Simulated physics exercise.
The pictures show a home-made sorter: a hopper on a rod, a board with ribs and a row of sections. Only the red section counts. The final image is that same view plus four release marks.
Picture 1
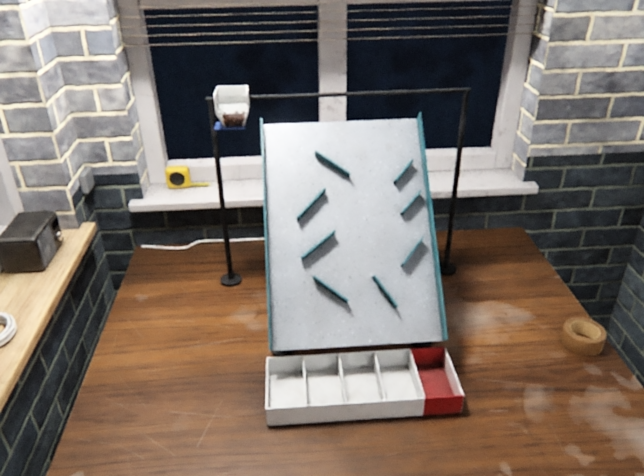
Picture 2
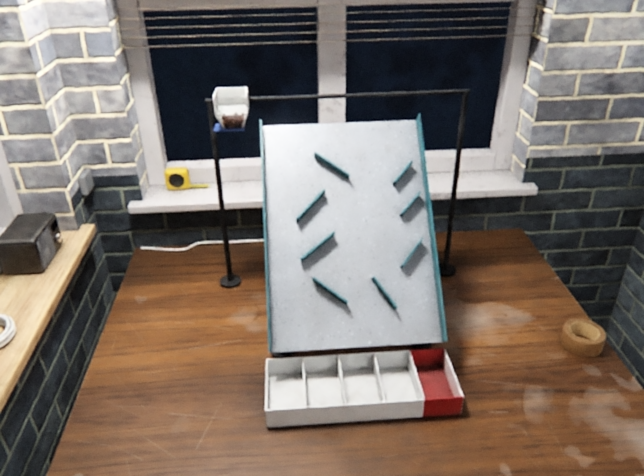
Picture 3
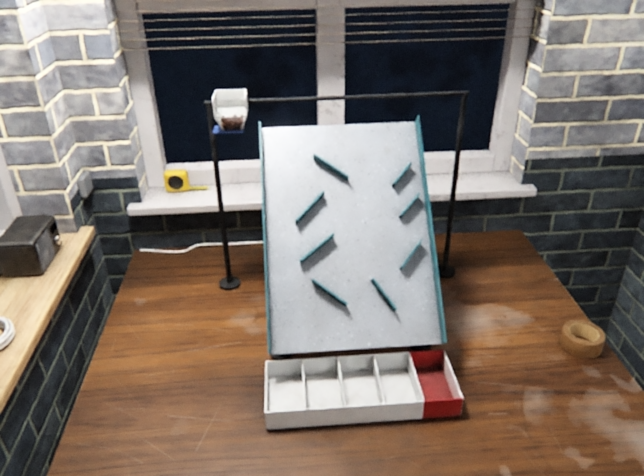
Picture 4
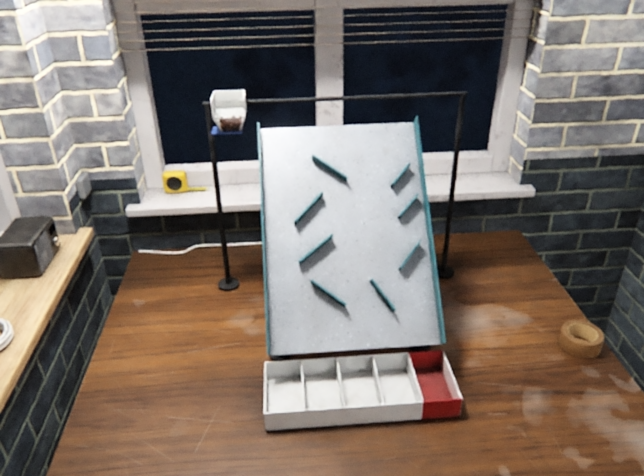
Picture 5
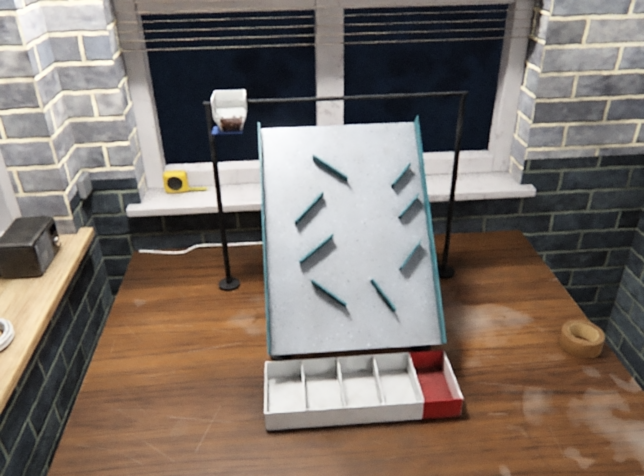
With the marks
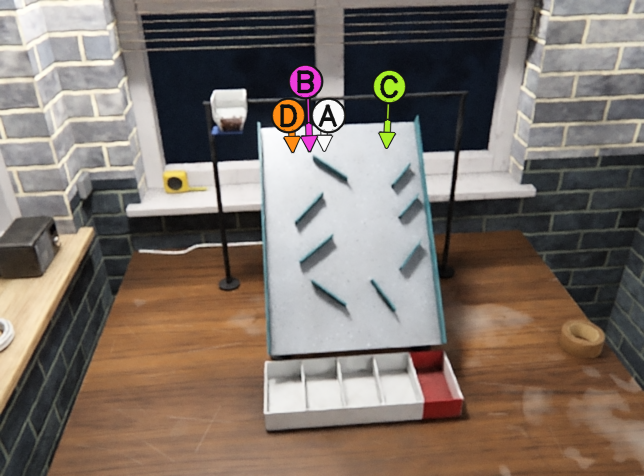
A tilted board with ribs stands still behind a row of white and red sections.
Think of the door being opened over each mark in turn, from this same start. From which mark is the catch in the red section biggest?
I would pick mark A.
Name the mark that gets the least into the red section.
D.
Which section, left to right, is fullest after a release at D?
The first from the left.
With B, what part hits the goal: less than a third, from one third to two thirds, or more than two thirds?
Less than a third.
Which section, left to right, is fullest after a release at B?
It is the first one.
On the marked copy, mark A meets the board at (324, 145); mark B meets the board at (309, 145); mark C meets the board at (386, 142); mark D meets the board at (292, 146).
For mark A, most in the red section, a small part in other sections, a small part outside the box.
For mark B, a small part in the red section, about two thirds in other sections, about a quarter outside the box.
For mark C, about a third in the red section, about half in other sections, a small part outside the box.
For mark D, a stray few in the red section, most in other sections, a small part outside the box.
